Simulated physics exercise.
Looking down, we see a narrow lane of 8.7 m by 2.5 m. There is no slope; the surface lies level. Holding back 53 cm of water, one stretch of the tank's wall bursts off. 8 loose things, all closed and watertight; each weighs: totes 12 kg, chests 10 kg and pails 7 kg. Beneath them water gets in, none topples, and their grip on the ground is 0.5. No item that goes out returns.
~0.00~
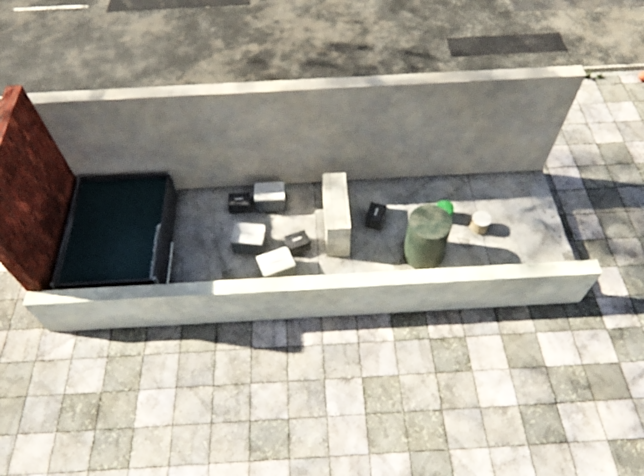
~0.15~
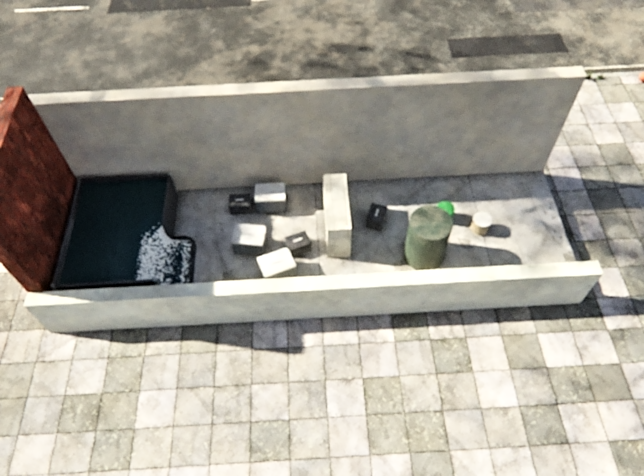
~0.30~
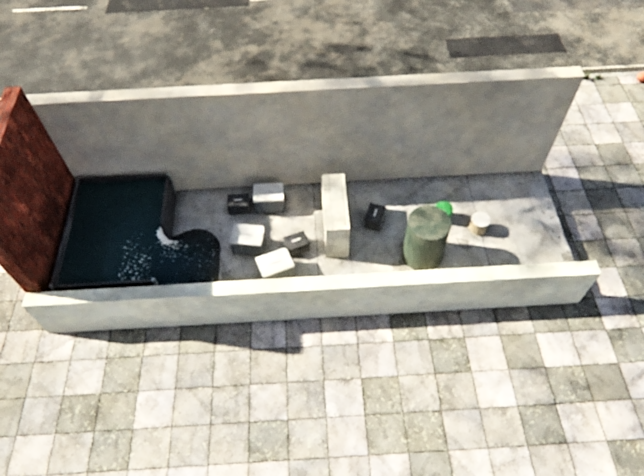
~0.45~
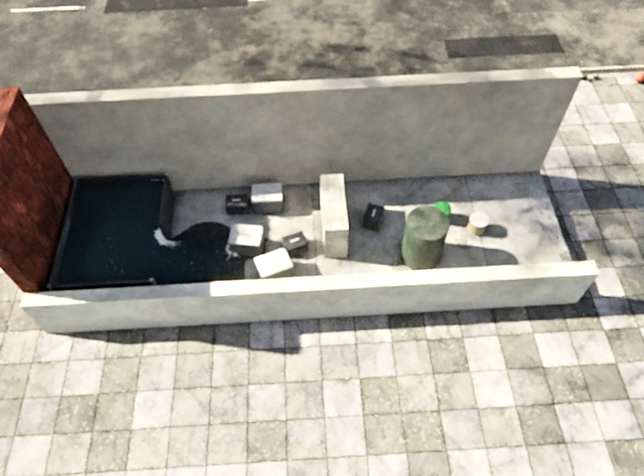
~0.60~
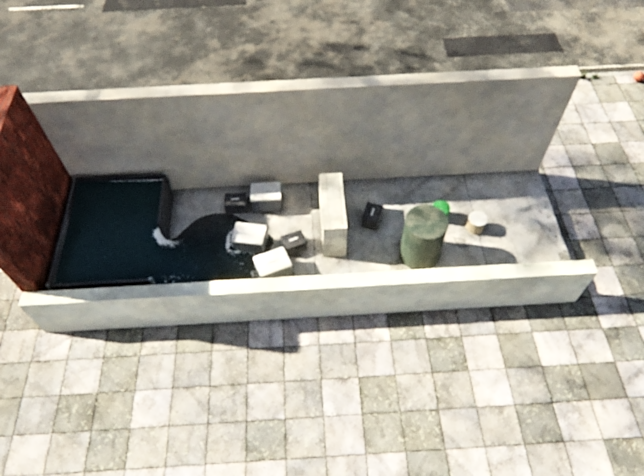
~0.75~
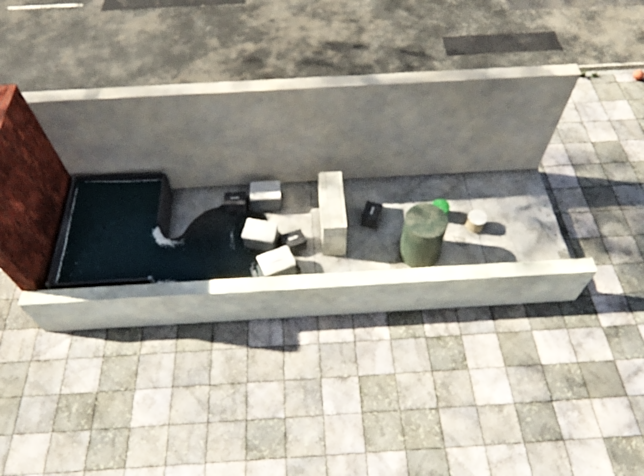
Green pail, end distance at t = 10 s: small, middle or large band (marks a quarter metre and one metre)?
Small band.
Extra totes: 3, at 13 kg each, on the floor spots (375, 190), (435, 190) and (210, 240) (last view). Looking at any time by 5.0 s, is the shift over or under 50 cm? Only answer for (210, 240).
For that one: It exceeds that.
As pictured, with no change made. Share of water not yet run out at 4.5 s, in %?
Somewhere near 94 percent, give or take.
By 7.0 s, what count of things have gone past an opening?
Count: 0.
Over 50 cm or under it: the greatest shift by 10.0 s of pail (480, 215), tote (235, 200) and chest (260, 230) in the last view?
Going one by one: Within it, beyond it, beyond it.
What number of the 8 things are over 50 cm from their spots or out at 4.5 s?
Tally: 4.
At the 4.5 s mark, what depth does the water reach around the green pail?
I'd say around 2 cm.
After 2.0 s the green pail is near (441, 206), 0.0 m from its start, aground; 0 of 8 are out; 3 afloat.
After 4.5 s the green pail is near (441, 206), 0.0 m from its start, aground; 0 of 8 are out; 3 afloat.
After 7.0 s the green pail is near (441, 206), 0.0 m from its start, aground; 0 of 8 are out; 3 afloat.
After 10.0 s the green pail is near (441, 206), 0.0 m from its start, aground; 0 of 8 are out; 1 afloat.
